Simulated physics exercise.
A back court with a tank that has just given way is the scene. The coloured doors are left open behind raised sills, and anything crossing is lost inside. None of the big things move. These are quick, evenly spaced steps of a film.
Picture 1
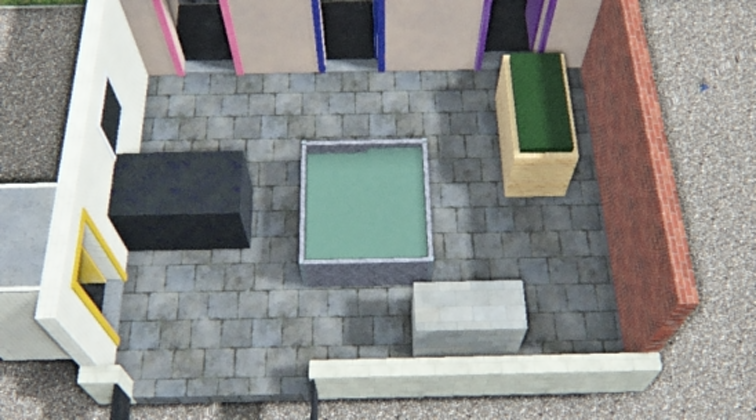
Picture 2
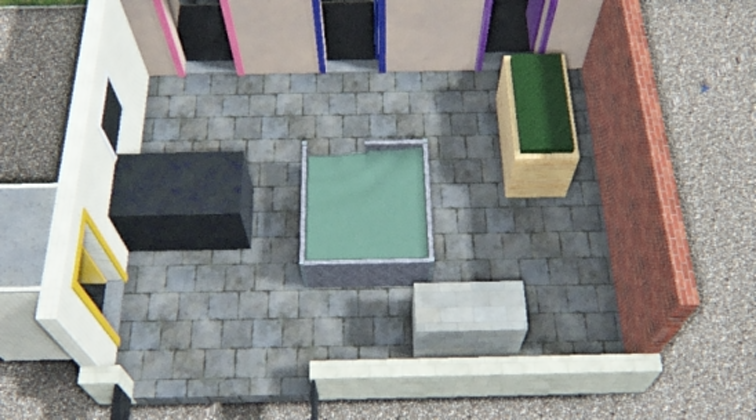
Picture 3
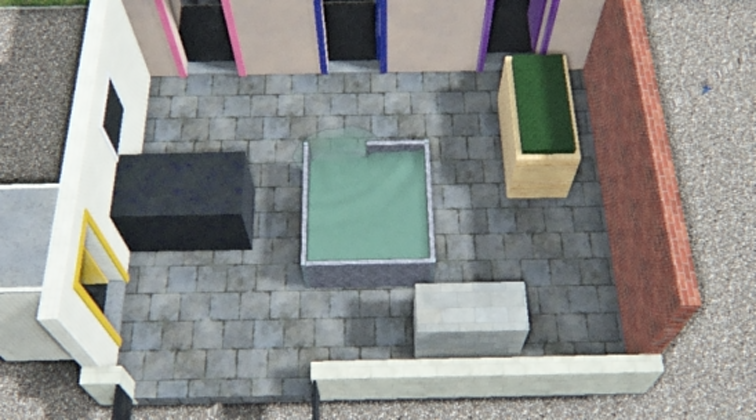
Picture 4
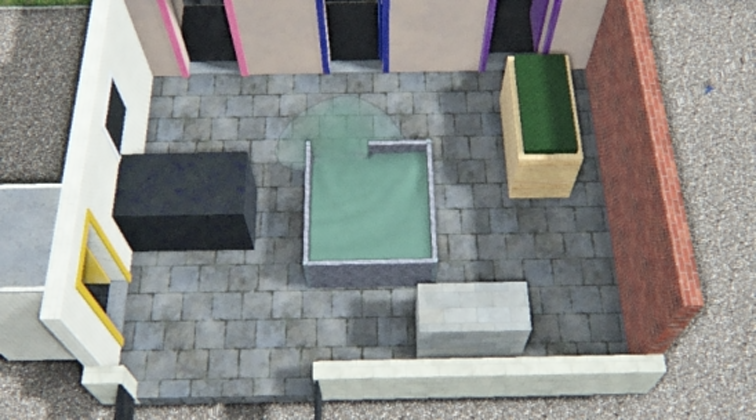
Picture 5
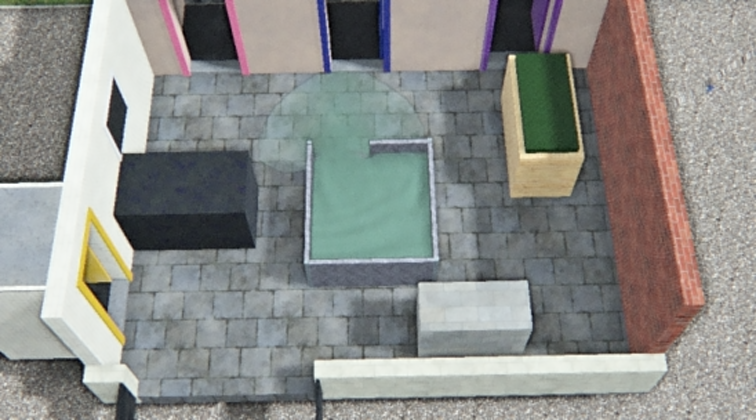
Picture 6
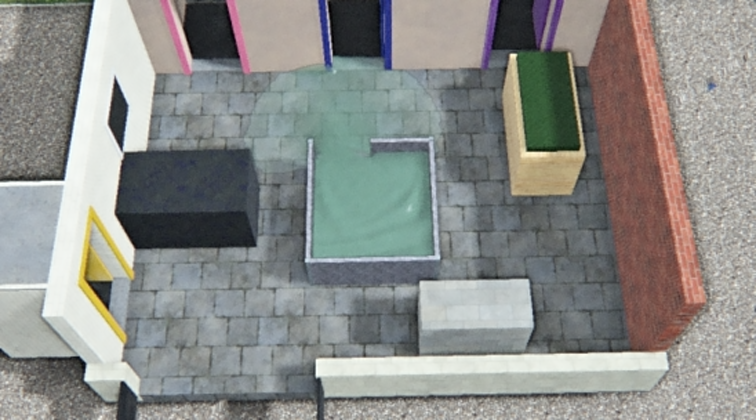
The clip opens on a paved, walled courtyard with a square tank of still green water among solid blocks, facing open doorways framed in pink, blue and purple. A gap appears in the tank's far side, and water pours through it, fanning outward in a widening sheet across the paving toward the doorways.
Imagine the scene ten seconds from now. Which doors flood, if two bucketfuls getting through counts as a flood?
The purple door does not flood; the yellow door does not flood; the pink door floods; the blue door floods.
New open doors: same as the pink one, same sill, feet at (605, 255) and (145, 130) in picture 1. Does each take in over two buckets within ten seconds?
As listed, these two doors: Remains within bounds, breaks the limit.
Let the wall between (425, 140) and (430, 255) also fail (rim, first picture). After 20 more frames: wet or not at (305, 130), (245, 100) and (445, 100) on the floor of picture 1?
Going in your order, I'd say drenched, then drenched, then drenched.
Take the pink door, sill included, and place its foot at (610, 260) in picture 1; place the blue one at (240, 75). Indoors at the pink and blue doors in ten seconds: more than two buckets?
Taking them in turn, the pink door remains below the limit and the blue door crosses the limit.
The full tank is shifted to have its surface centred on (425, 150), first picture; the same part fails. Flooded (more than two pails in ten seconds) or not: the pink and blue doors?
One by one: Pink holds, blue takes more.
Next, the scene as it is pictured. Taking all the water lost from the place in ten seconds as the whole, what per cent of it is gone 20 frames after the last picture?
It comes to around 55 per cent.
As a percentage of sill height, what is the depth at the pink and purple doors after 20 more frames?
First around 140 percent, second around 20 percent.
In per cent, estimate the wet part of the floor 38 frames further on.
I'd say close to 60 per cent.
A moment on, water covers 20 % of the floor; the purple door not reached, the yellow door not reached, the pink door wet at the sill, nothing in, the blue door far over two buckets in.
Next, water covers 25 % of the floor; the purple door wet at the sill, nothing in, the yellow door not reached, the pink door under two buckets in, the blue door far over two buckets in.
Then, water covers 40 % of the floor; the purple door wet at the sill, nothing in, the yellow door not reached, the pink door over two buckets in, the blue door far over two buckets in.
Later, water covers 60 % of the floor; the purple door wet at the sill, nothing in, the yellow door not reached, the pink door over two buckets in, the blue door far over two buckets in.
In the end, water covers 75 % of the floor; the purple door wet at the sill, nothing in, the yellow door not reached, the pink door over two buckets in, the blue door far over two buckets in.
